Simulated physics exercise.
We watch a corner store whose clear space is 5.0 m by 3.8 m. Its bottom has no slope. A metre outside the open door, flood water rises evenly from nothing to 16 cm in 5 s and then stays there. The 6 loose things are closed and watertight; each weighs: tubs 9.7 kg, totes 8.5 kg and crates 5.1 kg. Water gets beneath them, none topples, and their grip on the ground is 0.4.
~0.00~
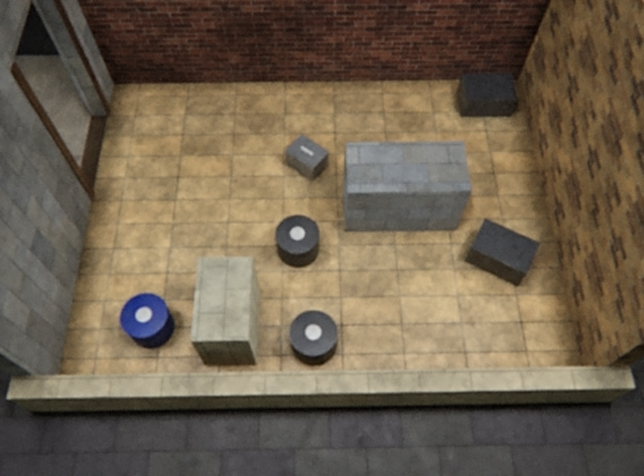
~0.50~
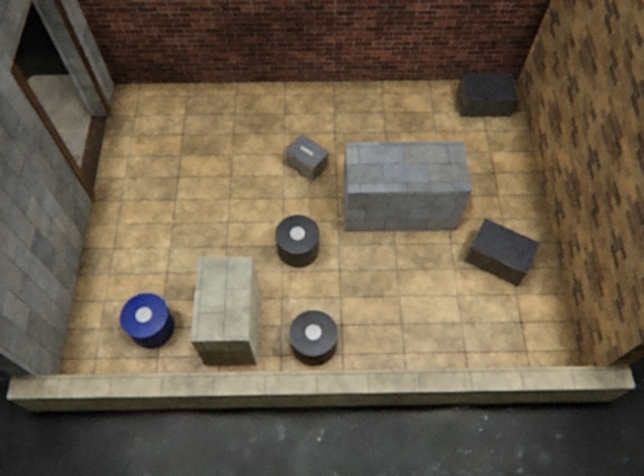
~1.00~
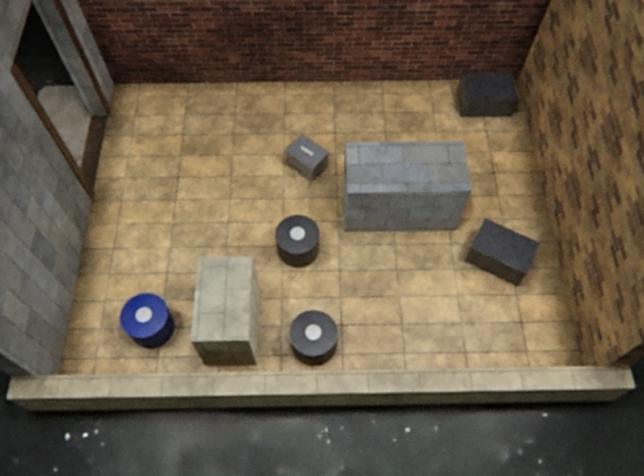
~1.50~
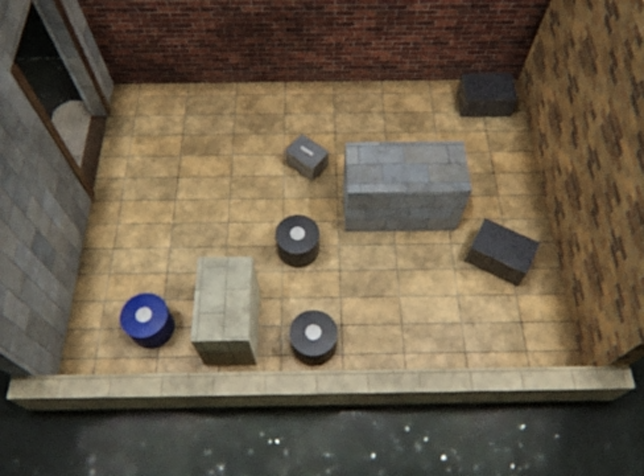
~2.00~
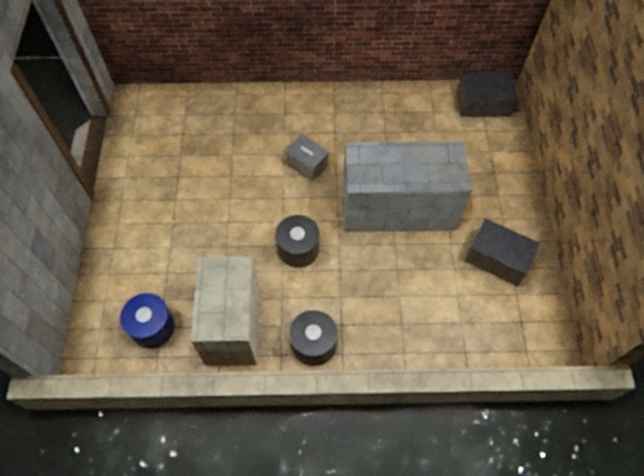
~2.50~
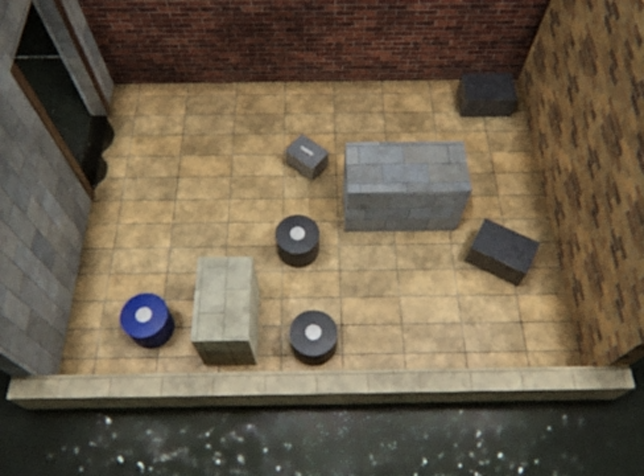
The clip opens on a tiled room seen from above, with a blue tub, dark round tubs and several blocks standing still. Dark, glinting water spreads over the paving outside the low front wall and beyond the left doorway, then begins edging over the door's threshold while everything inside stays put.
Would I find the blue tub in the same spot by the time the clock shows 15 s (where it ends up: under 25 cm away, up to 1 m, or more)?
Blue tub holds its place.
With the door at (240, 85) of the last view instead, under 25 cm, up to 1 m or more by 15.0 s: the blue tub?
Then the blue tub moves a short way.
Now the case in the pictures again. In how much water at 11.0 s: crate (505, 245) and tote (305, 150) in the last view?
Roughly 3 and 6 cm.
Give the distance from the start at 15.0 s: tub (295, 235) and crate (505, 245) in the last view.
In turn: 40 cm, 150 cm.
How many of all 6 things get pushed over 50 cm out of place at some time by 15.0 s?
That makes 3.
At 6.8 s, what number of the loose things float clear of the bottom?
At that moment 0.
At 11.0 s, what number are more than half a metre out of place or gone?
1 of them.
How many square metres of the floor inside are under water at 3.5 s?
Roughly 1.0 m2.
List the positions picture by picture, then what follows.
In the first picture, the blue tub at (144, 315), on the bottom; 0.0 m2 under water; 0 of 6 have shifted.
In the second picture, the blue tub at (144, 315) rests on the ground; 0.0 m2 under water; 0 of 6 have shifted.
In the third picture, the blue tub at (144, 315) rests on the ground; water covers 0.0 m2; 0 of 6 have shifted.
In the fourth picture, the blue tub at (144, 315), on the bottom; 0.0 m2 under water; 0 of 6 have shifted.
In the fifth picture, the blue tub at (144, 315) rests on the ground; water covers 0.0 m2; 0 of 6 have shifted.
In the sixth picture, the blue tub at (144, 315) rests on the ground; 0.0 m2 under water; 0 of 6 have shifted.
After 3.5 s the blue tub is near (144, 315), 0.0 m from its start, aground; 0 afloat.
After 6.8 s the blue tub is near (144, 315), 0.0 m from its start, aground; 0 afloat.
After 11.0 s the blue tub is near (144, 315), 0.0 m from its start, aground; 2 afloat.
After 15.0 s the blue tub is near (144, 315), 0.0 m from its start, aground; 5 afloat.
